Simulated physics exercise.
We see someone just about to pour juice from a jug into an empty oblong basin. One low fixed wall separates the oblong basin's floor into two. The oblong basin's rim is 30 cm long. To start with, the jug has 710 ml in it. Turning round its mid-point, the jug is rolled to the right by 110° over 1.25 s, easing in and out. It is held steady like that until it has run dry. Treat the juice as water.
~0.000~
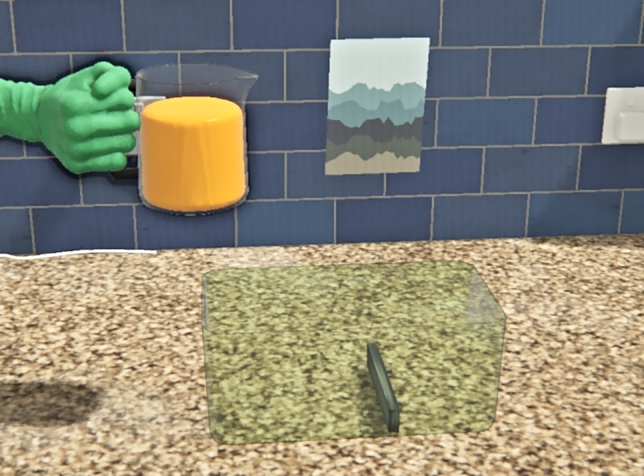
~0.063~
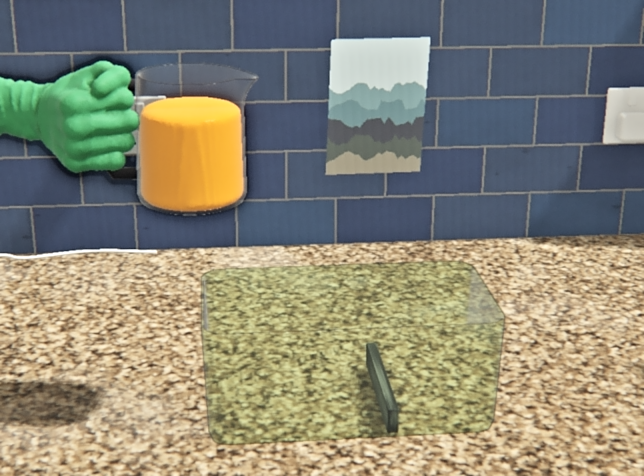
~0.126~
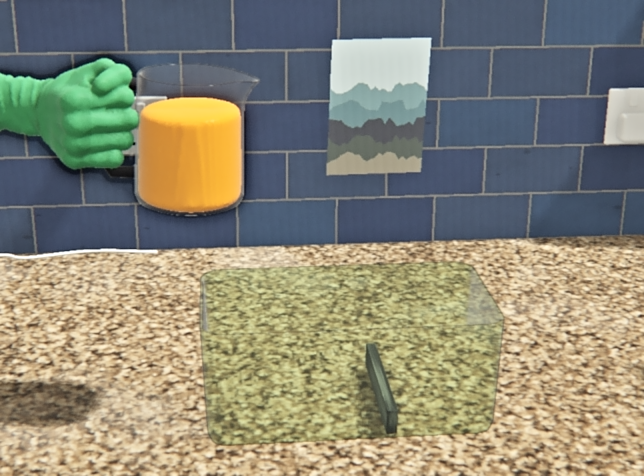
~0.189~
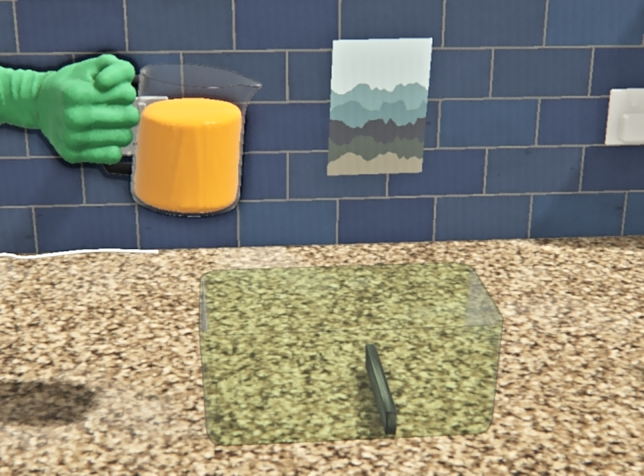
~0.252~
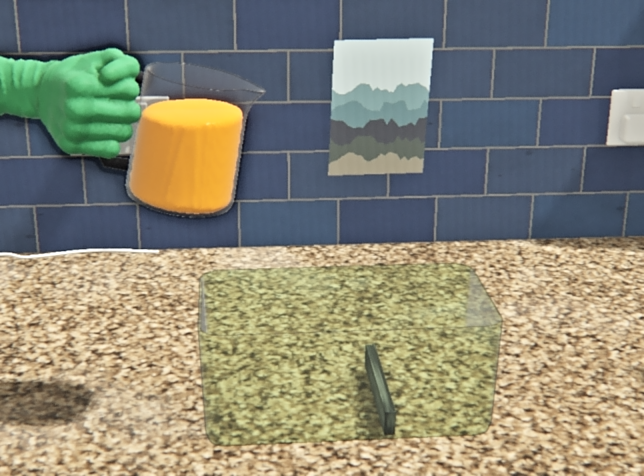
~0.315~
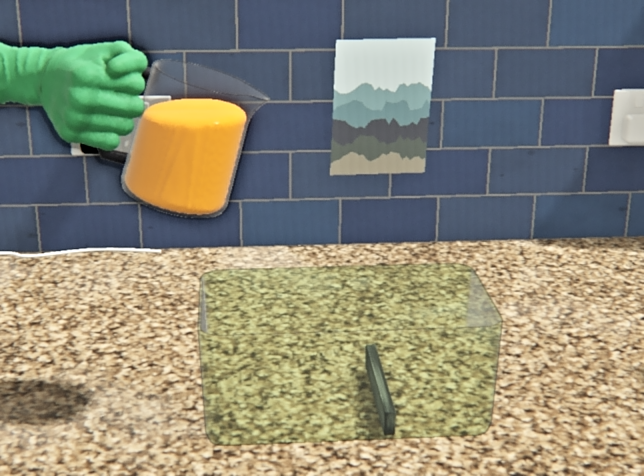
We see a green-gloved hand holding a clear jug of orange juice above and to the left of an empty, see-through oblong basin on a speckled counter; the hand gradually tilts the jug slightly to the right.
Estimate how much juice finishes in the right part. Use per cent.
I would say 13 per cent.
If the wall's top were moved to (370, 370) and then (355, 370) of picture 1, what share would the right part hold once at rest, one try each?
One try each: Around 5 percent and then around 30 percent.
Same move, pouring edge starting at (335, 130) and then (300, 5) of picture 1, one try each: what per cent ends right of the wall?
In order, 65 and 55 per cent.
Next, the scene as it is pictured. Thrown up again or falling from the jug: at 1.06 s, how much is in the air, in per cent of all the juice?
About 24 % of the total.
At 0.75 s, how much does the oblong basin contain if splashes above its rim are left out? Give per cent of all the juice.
Near 1 in a hundred.
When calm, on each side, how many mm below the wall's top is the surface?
Left side: Around 8 mm. Right side: Around 22 mm.
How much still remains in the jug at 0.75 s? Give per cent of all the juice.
Close to 86 in a hundred.
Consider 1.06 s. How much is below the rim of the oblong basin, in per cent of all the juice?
Some 46 per cent.
By 0.75 s the tilt is 71° and 86 per cent is still to pour, 1 is left of the wall and 0 right of it.
By 1.06 s the tilt is 104° and 29 per cent is still to pour, 45 is left of the wall and 1 right of it.
By 1.39 s the tilt is 110° and 2 per cent is still to pour, 82 is left of the wall and 7 right of it.
By 1.75 s the tilt is 110° and 0 per cent is still to pour, 82 is left of the wall and 13 right of it.
At rest 82 per cent lies left of the wall, 13 right of it and 5 outside.
